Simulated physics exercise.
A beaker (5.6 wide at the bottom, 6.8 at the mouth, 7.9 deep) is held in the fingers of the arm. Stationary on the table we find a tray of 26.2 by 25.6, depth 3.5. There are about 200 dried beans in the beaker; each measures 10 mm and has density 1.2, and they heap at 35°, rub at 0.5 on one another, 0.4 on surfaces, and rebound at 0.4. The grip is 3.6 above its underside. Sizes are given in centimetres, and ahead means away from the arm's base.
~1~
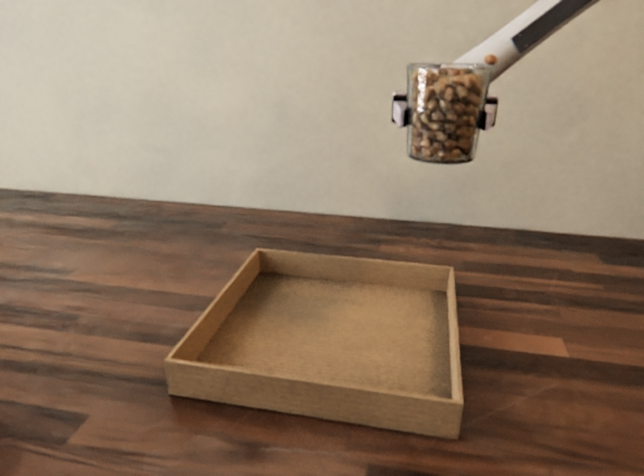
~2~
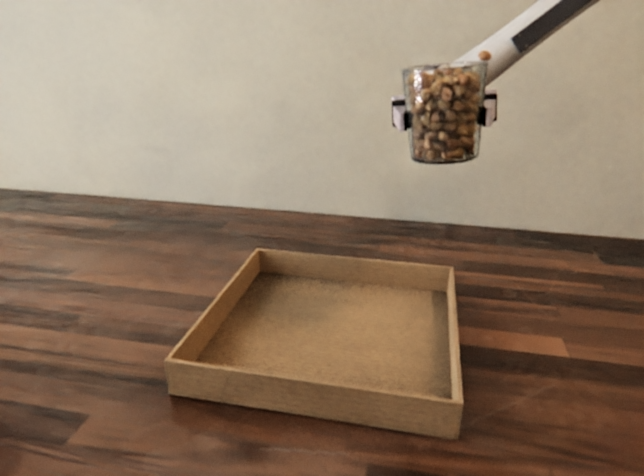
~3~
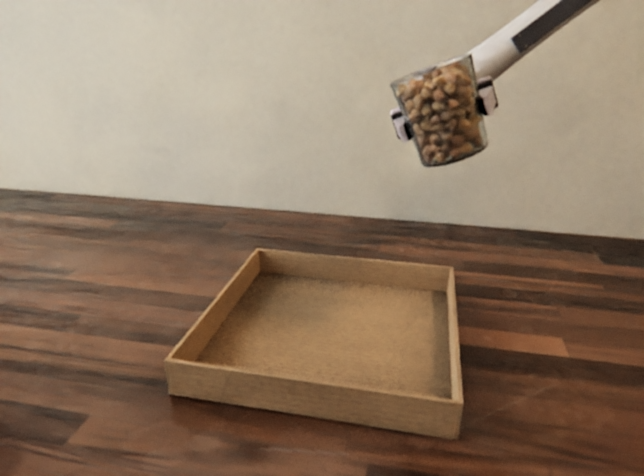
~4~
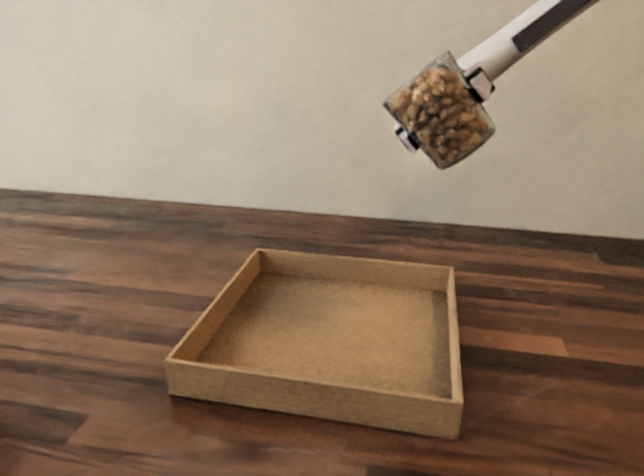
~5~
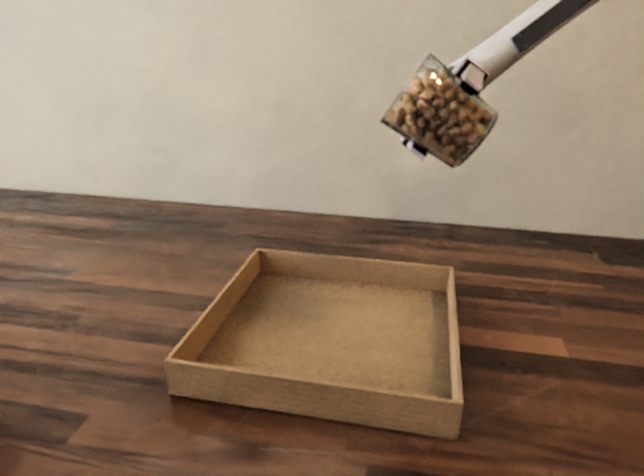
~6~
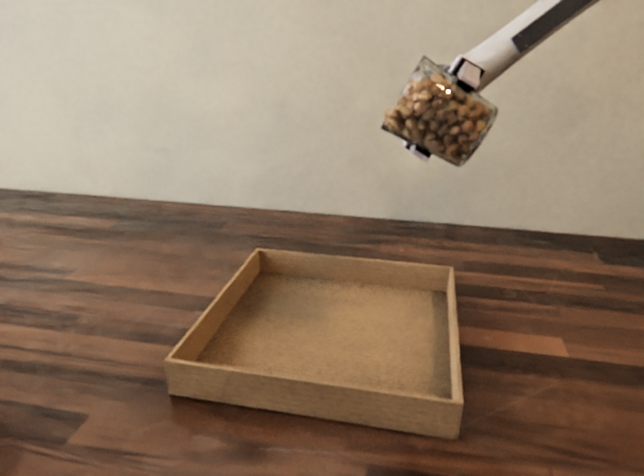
The clip shows a robotic arm holding a clear beaker full of dried beans above and behind an empty square tray on a wooden table, then gradually tilting the beaker to the left while the beans stay inside.
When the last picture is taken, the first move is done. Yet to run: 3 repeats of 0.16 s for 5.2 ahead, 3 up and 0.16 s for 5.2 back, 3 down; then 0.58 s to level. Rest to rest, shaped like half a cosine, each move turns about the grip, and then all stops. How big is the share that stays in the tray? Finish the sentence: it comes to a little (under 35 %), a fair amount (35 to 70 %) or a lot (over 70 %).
It comes to a fair amount.
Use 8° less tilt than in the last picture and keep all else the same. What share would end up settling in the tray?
I'd put it close to 45 per cent.
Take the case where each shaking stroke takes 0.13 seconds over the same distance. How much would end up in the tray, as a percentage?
Estimate: Close to 85 percent.
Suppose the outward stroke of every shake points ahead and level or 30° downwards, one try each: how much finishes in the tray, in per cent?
Result: Approx. 40 % and 15 %, one try each.
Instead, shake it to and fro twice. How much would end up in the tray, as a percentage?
That share would be near 50 percent.
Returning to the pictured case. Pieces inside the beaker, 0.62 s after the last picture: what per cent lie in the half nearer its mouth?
Near 60 in a hundred.
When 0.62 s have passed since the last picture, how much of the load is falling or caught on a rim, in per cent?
Around 15 percent of the load.
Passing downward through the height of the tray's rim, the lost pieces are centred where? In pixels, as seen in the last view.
(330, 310).
Then, 0.62 s later, tilted 62° forward, highest piece 26 above the table; 103 in the beaker, 67 in the tray, 2 on the table or floor, 31 in flight or on a rim.
Then, 1.23 s later, tilted 34° forward, highest piece 27 above the table; 124 in the tray, 77 in the beaker, 2 on the table or floor.
Then, 1.74 s later, level, highest piece 27 above the table; 124 in the tray, 77 in the beaker, 2 on the table or floor.
Then, 2.79 s later, level, highest piece 27 above the table; 124 in the tray, 77 in the beaker, 2 on the table or floor.
At rest, 124 in the tray, 77 in the beaker, 2 on the table or floor. That is 61 % in the tray.
